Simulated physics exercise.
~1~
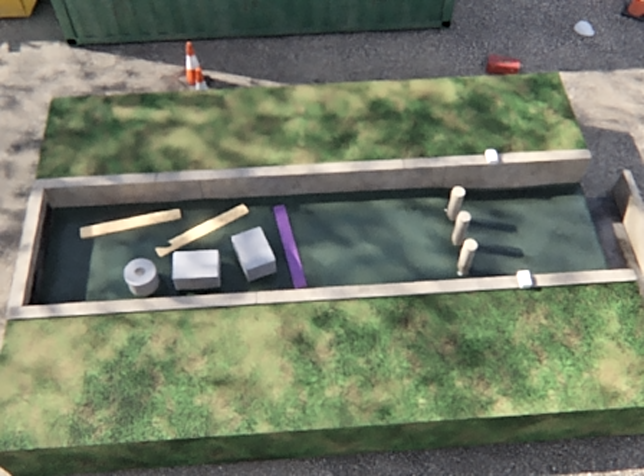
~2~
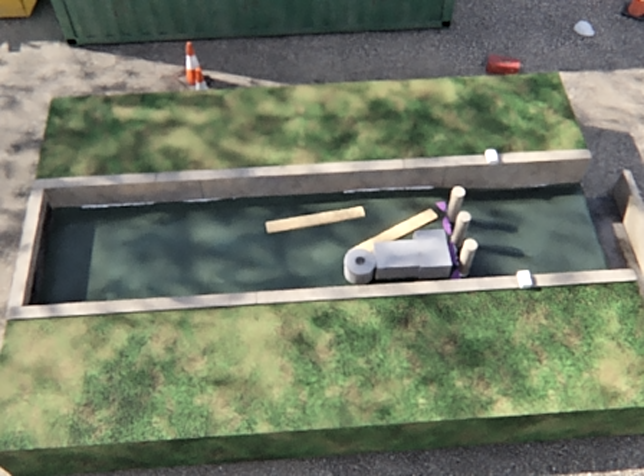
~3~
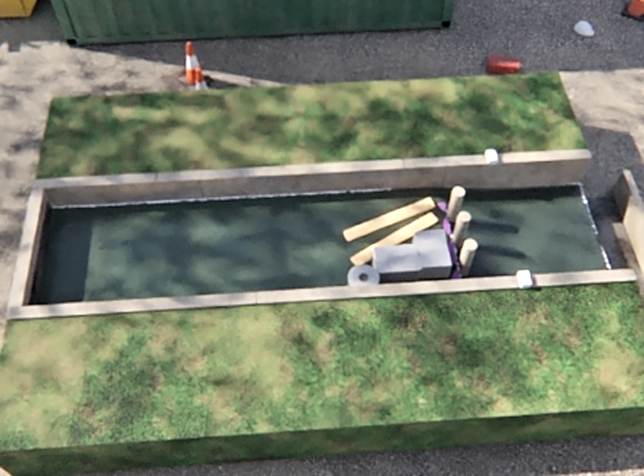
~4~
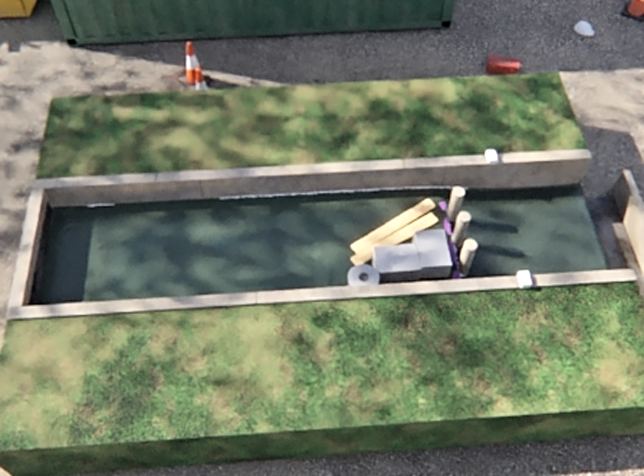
Loose floating pieces, two grey-white blocks, a pale round tub, two yellowish planks and a purple plank, lie toward the left of a walled channel of dark water, seen from above between grassy banks. Three pale posts stand in the water to the right, near white marks on the banks. The pieces drift right until the purple plank rests against the posts, with the blocks, tub and one yellow plank bunched behind it. The other yellow plank trails, then closes in beside its twin. At the end everything floats jammed at the posts, short of the marks.
